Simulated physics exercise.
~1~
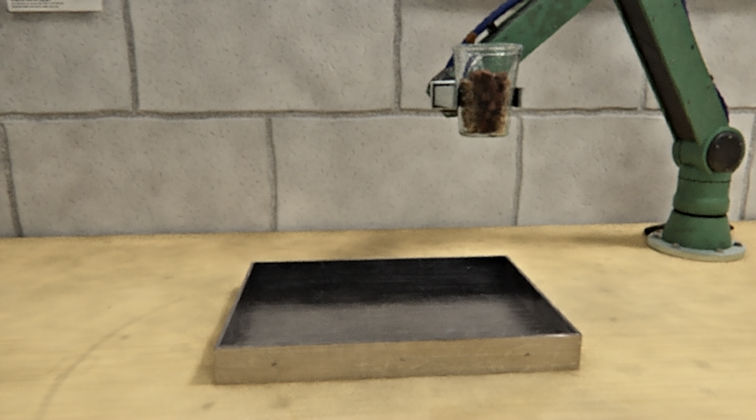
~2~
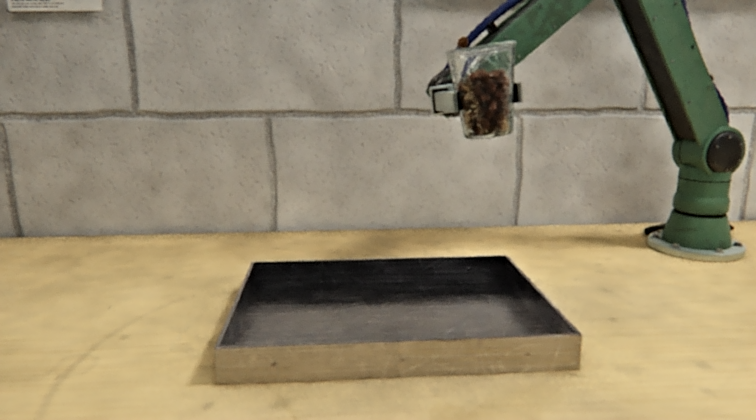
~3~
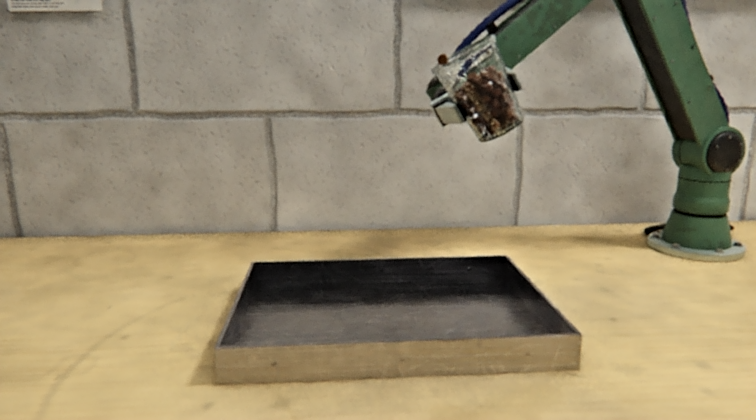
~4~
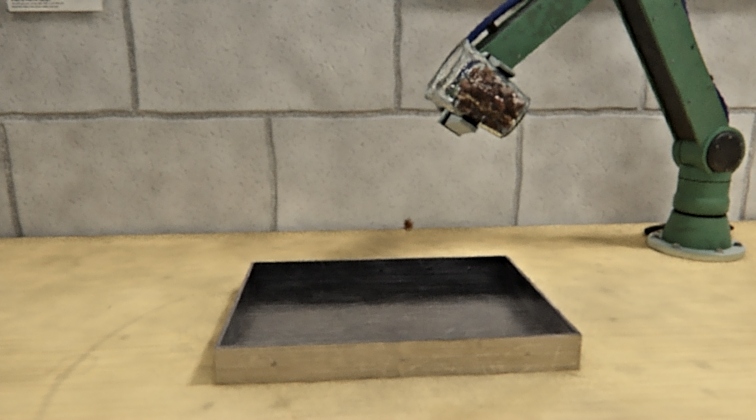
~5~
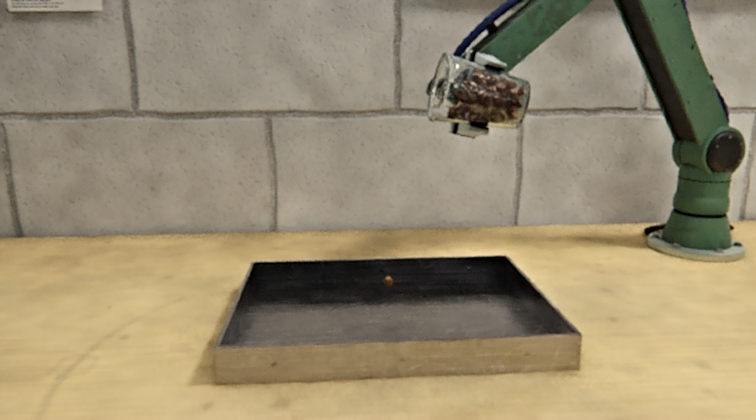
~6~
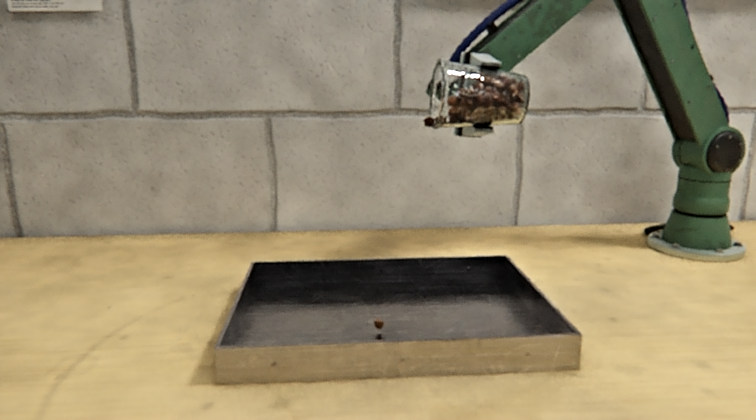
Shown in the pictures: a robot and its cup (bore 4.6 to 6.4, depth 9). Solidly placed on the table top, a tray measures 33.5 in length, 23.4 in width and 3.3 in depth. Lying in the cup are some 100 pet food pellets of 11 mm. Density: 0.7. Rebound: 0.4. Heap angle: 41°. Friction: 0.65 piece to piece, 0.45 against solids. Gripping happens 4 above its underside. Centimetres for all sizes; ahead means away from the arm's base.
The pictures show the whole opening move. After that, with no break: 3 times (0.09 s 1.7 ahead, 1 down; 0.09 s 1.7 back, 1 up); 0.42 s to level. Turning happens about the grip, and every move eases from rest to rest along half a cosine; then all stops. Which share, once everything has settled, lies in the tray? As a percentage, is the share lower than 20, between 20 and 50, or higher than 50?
The share is between 20 and 50 per cent.
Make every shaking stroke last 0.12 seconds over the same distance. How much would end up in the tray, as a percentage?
That change gives some 15 percent.
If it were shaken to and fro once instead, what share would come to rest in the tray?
In that case it would be near 15 percent.
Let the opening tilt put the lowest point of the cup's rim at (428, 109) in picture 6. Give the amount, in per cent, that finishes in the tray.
Result: Approximately 5 %.
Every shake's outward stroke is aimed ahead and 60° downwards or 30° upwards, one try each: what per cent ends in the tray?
I'd say close to 5 percent for the first and close to 70 percent for the second.
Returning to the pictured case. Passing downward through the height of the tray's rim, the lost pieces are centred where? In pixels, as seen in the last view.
Near (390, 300).
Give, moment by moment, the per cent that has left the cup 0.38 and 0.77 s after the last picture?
15, then 30.
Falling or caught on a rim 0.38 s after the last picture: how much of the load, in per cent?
Estimated fraction: Near 6 %.
Then, 0.38 s after the last picture, tilted 86° forward, highest piece 26 above the table; 81 in the cup, 10 in the tray, 6 in flight or on a rim.
Then, 0.77 s after the last picture, tilted 37° forward, highest piece 28 above the table; 70 in the cup, 25 in the tray, 2 in flight or on a rim.
Then, 1.16 s after the last picture, level, highest piece 28 above the table; 70 in the cup, 27 in the tray.
Then, 2.21 s after the last picture, level, highest piece 28 above the table; 70 in the cup, 27 in the tray.
Final count, 70 in the cup, 27 in the tray. That is 28 % in the tray.
